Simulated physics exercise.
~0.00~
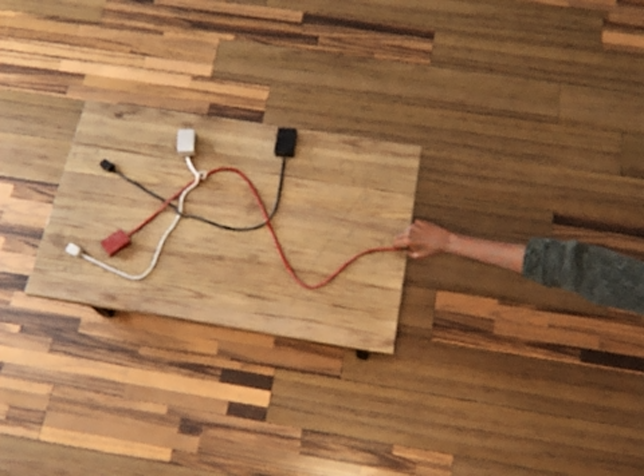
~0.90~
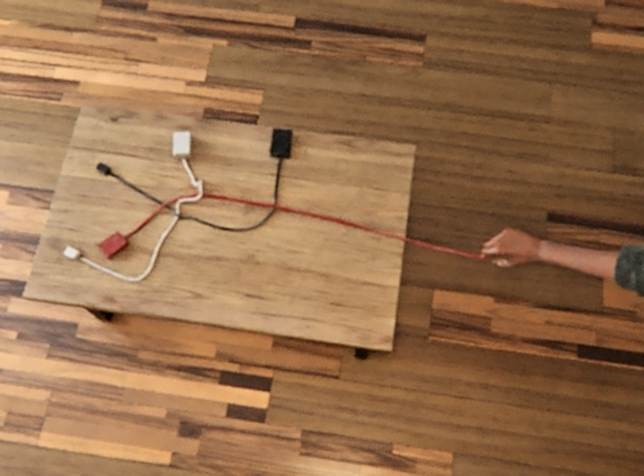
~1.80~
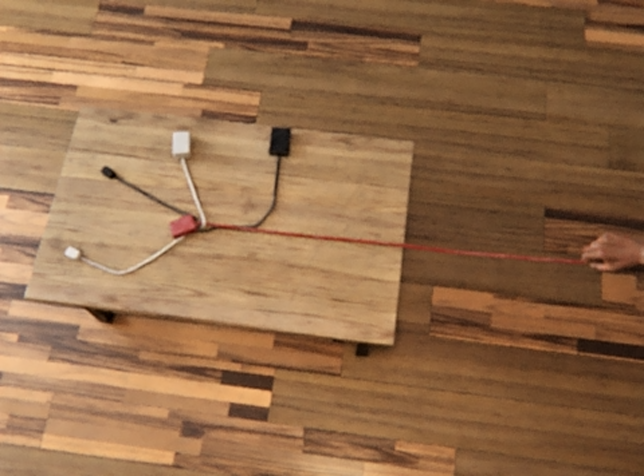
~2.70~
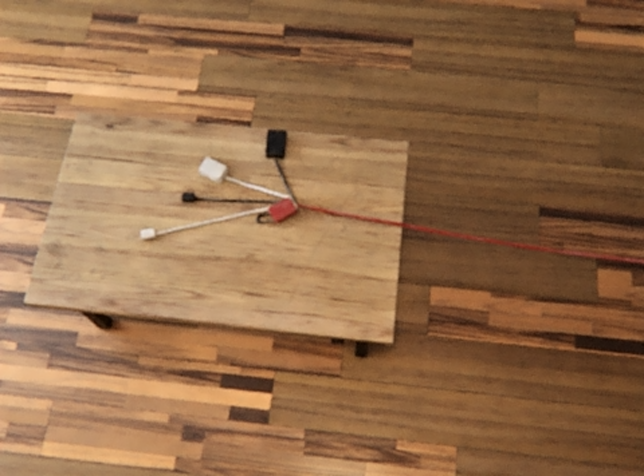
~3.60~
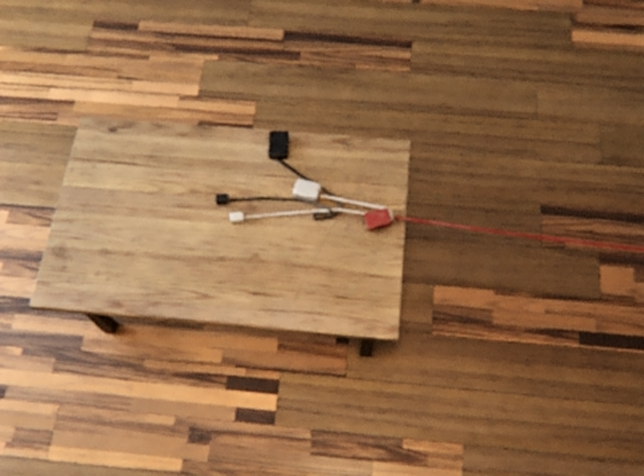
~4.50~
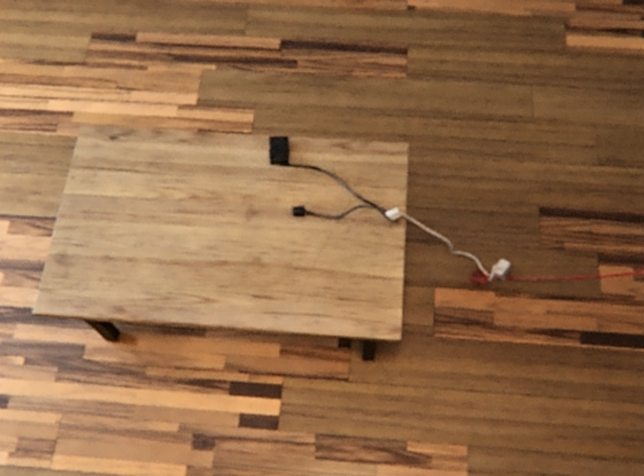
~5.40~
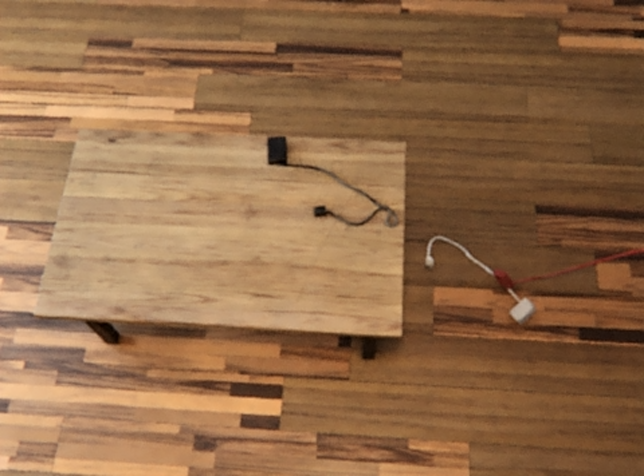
A hand pulls a red lead rightward off a wooden table, dragging a red and a white charger off while the black one stays.
